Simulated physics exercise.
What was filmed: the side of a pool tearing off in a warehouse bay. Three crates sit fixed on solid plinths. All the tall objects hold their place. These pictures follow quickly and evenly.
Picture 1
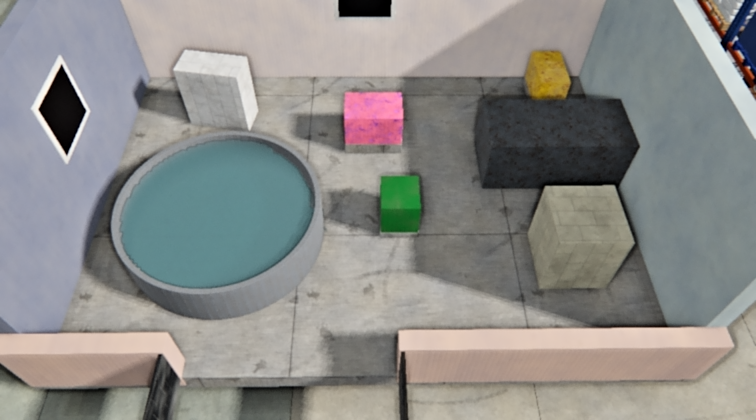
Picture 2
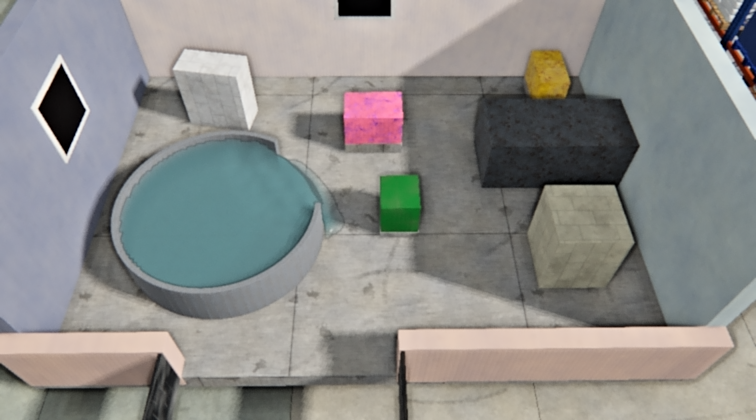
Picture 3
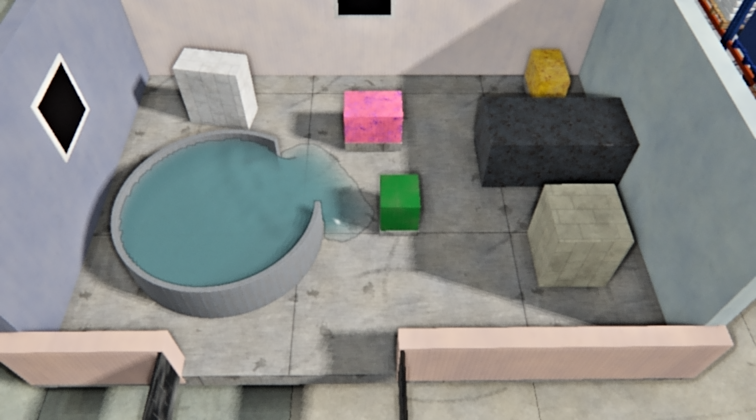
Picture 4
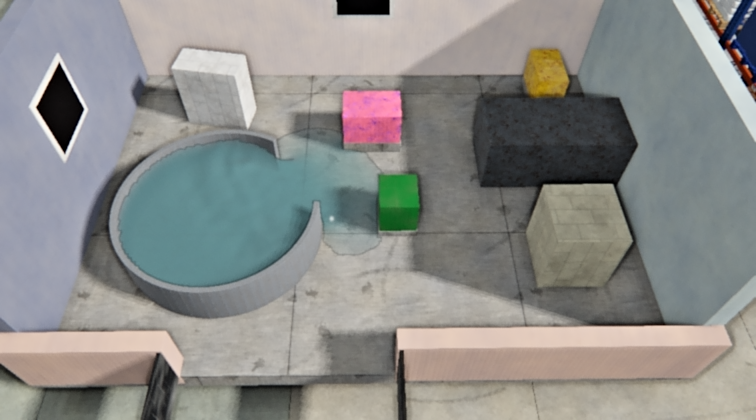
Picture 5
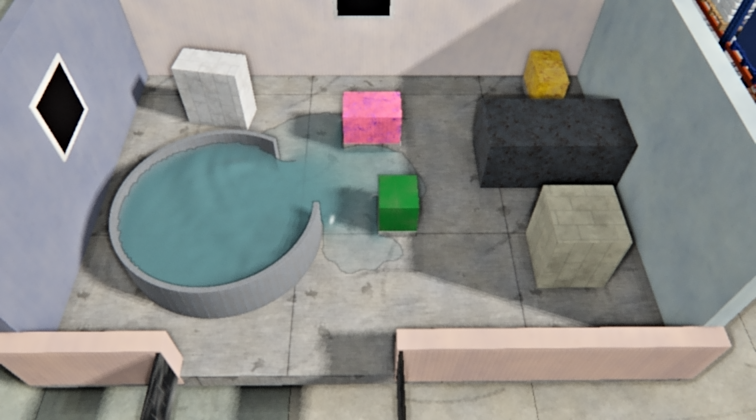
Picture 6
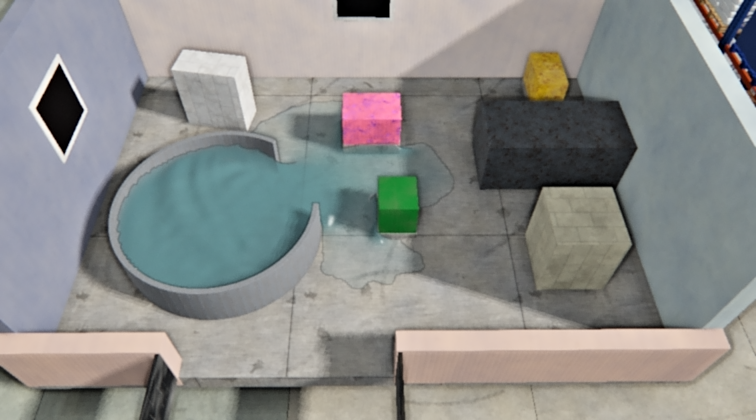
Water pours through a gap in the round tank and spreads around the green block.
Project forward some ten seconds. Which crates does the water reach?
In the end the yellow crate is caught, the pink crate is caught, the green crate is caught.
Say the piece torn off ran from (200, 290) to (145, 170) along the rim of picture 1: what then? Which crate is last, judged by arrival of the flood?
My pick is the one in yellow.
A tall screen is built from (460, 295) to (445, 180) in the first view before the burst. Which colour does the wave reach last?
I'd pick the crate marked yellow.
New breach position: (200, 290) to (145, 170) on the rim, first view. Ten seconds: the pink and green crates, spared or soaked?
Result: Pink crate not reached, green crate not reached.
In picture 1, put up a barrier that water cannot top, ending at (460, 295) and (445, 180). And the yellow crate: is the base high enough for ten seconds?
One by one: The yellow one takes water.
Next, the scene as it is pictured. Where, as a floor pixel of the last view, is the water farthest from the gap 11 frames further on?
My pick would be pixel (549, 82).
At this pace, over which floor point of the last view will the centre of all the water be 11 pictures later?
I'd say around (305, 199).
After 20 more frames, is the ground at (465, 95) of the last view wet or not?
Lab note: Spot reads soaked.
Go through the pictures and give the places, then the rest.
The first picture shows the round tank at (219, 207) is whole and still.
In the second picture, water pours out at (308, 187) and has run to a hidden place.
In the third picture, water pours out at (308, 188) and has run to (305, 147).
In the fourth picture, the front is at (316, 132), out from the gap at (307, 190).
In the fifth picture, the front is at (342, 117), out from the gap at (307, 190).
In the sixth picture, water pours out at (306, 191) and has run to (447, 177).
A moment on, water covers 25 % of the floor; the yellow crate not reached, the pink crate water round its plinth, the green crate water round its plinth.
Next, water covers 45 % of the floor; the yellow crate water round its plinth, the pink crate water round its plinth, the green crate water round its plinth.
Then, water covers 70 % of the floor; the yellow crate water round its plinth, the pink crate water round its plinth, the green crate water round its plinth.
Later, water covers 90 % of the floor; the yellow crate water round its plinth, the pink crate water round its plinth, the green crate water round its plinth.
In the end, water covers 100 % of the floor; the yellow crate was topped, the pink crate was topped, the green crate was topped.
